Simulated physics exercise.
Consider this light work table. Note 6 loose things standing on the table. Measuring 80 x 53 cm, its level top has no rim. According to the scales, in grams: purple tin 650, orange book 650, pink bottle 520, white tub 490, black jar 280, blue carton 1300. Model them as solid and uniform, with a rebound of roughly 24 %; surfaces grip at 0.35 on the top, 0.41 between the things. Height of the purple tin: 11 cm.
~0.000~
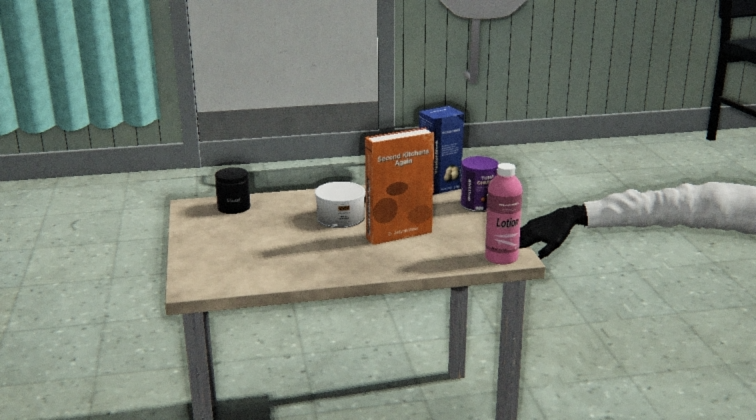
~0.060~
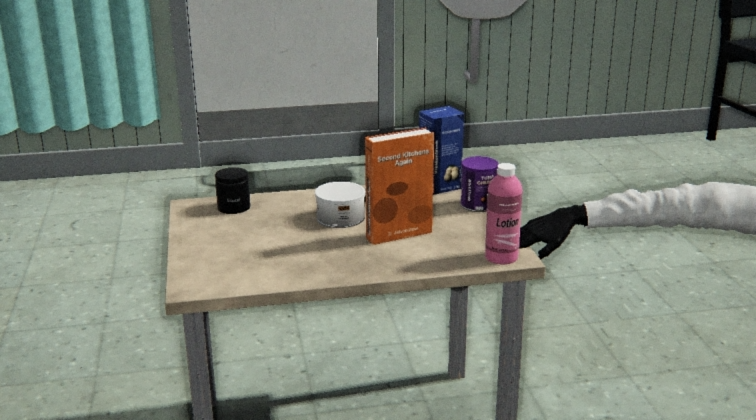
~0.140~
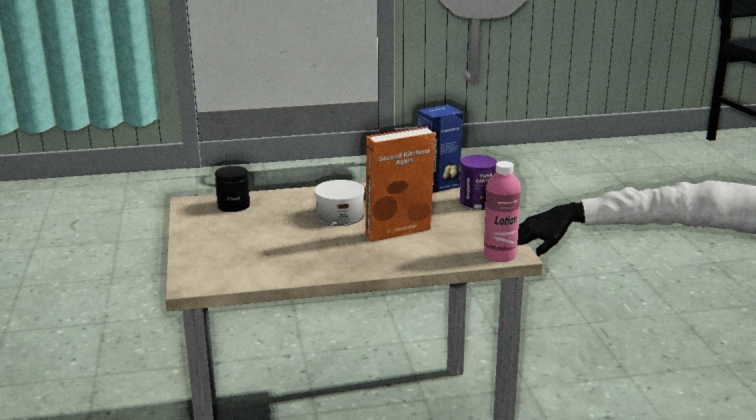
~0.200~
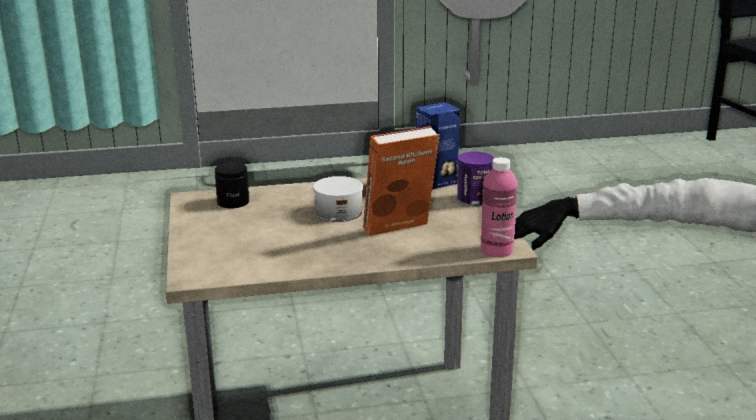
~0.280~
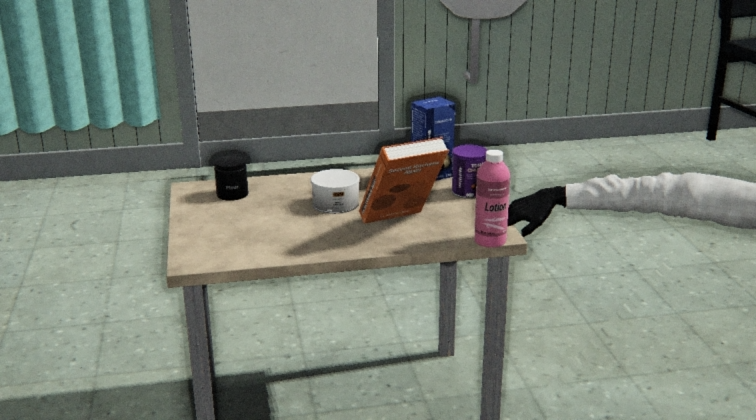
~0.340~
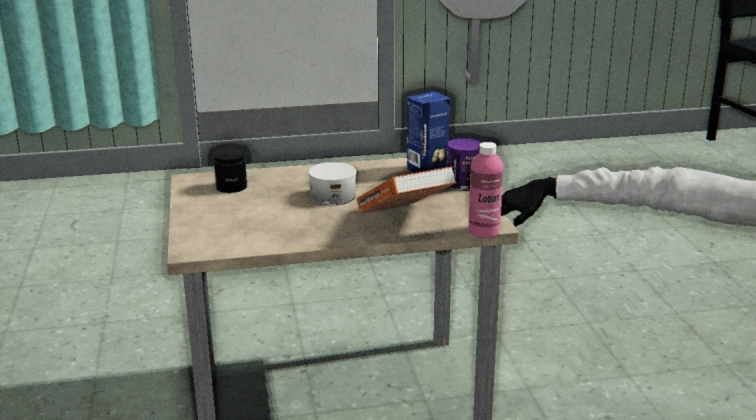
An orange book standing on a light table tilted over backward, leaning farther and farther toward the blue carton and purple tin, as a black-gloved hand beside a pink bottle moved the table along.
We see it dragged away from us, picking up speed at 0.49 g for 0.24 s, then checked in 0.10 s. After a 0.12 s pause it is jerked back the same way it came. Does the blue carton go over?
Yes.
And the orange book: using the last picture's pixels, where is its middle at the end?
(428, 250), roughly.
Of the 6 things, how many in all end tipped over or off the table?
4.
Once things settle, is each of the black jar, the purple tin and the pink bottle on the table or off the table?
Final state - the black jar ends out of bounds; the purple tin stays within bounds; the pink bottle stays within bounds.
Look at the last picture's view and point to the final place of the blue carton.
Close to (460, 336).
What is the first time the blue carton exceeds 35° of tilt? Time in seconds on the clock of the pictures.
I'd say around the 0.7 s mark.
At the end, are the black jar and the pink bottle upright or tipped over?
Well, the black jar tumbles down, and the pink bottle tumbles down.
After 0.64 s, table along by 16 cm; blue carton now off the table; pink bottle on its side; orange book on its side.
After 0.84 s, black jar now off the table; pink bottle on its side; orange book on its side.
In the end (1.5 s), off the table and tipped over, black jar and blue carton; toppled on the table, orange book and pink bottle; not toppled but over 5 cm from the start, purple tin and white tub. At the end, from the last picture's camera, blue carton near (460, 336).
